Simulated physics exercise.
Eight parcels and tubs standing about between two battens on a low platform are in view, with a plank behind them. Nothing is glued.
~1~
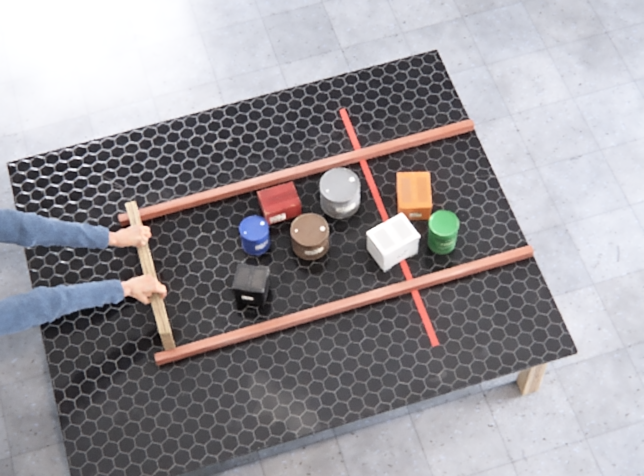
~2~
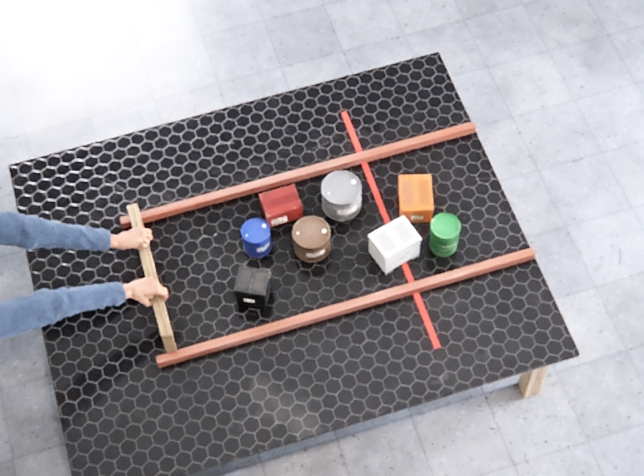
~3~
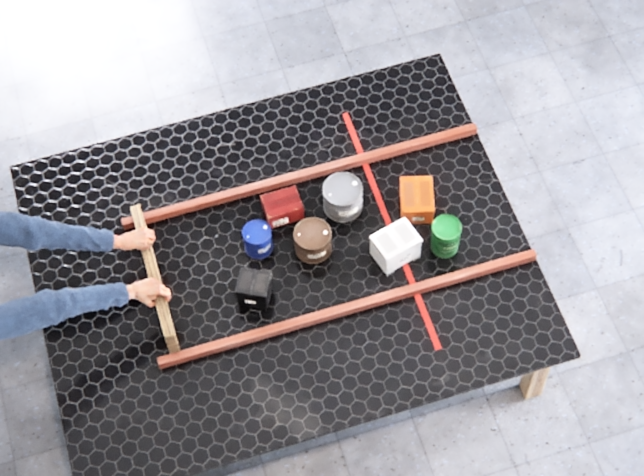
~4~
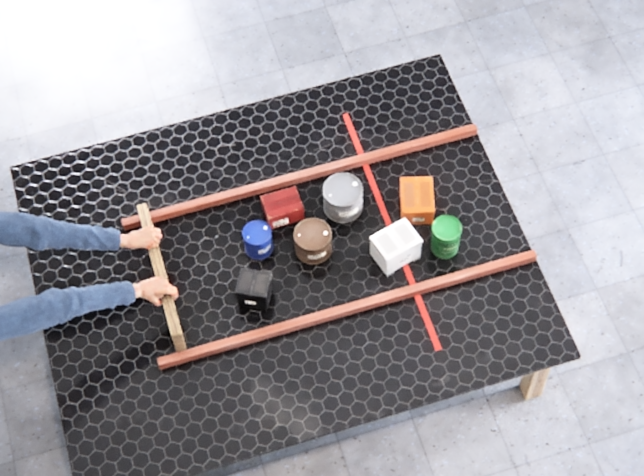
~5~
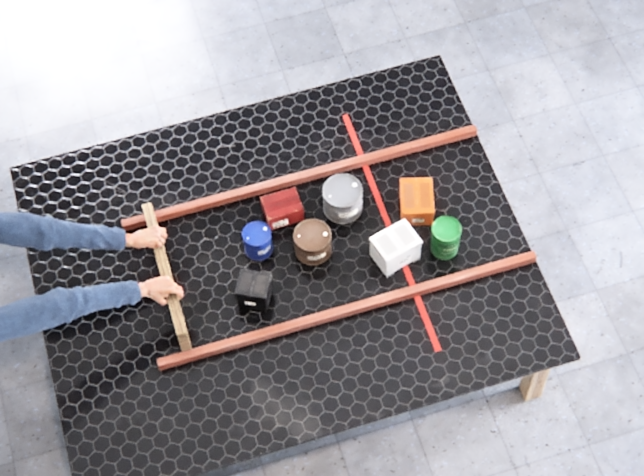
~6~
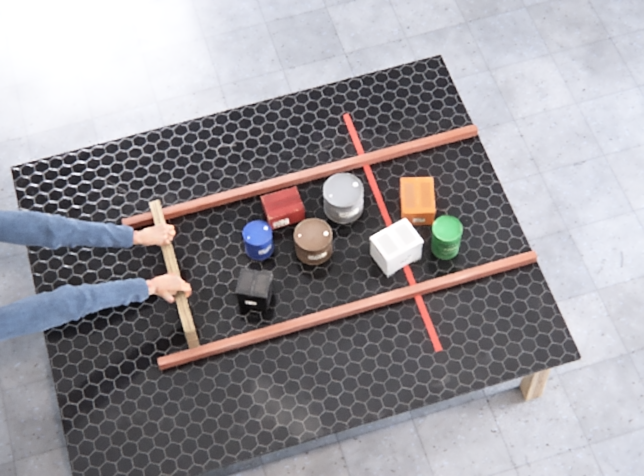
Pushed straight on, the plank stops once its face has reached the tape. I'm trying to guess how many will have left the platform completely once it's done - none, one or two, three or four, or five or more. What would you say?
The number sent down is nothing.
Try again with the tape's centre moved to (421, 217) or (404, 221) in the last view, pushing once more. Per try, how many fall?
Down on the ground: 0 and 0.
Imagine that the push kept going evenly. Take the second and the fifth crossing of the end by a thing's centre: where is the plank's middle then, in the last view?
Pixels, in order: Around (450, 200), around (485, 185).
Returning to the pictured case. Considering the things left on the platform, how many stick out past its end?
Count: 0.
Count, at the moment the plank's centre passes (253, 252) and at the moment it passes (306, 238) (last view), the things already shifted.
Well, it's 2 at the first one and 5 at the second.
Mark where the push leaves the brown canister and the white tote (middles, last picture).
The first sits around (411, 223), while the other sits around (453, 238).
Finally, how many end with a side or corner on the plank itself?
4 in contact.
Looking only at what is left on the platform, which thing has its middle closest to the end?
The green pail finishes nearest.
A little later, none off yet; green pail at rest near (446, 238); orange tote at rest near (417, 202); white tote at rest near (396, 248).
When it is over, the number that fall off is zero.
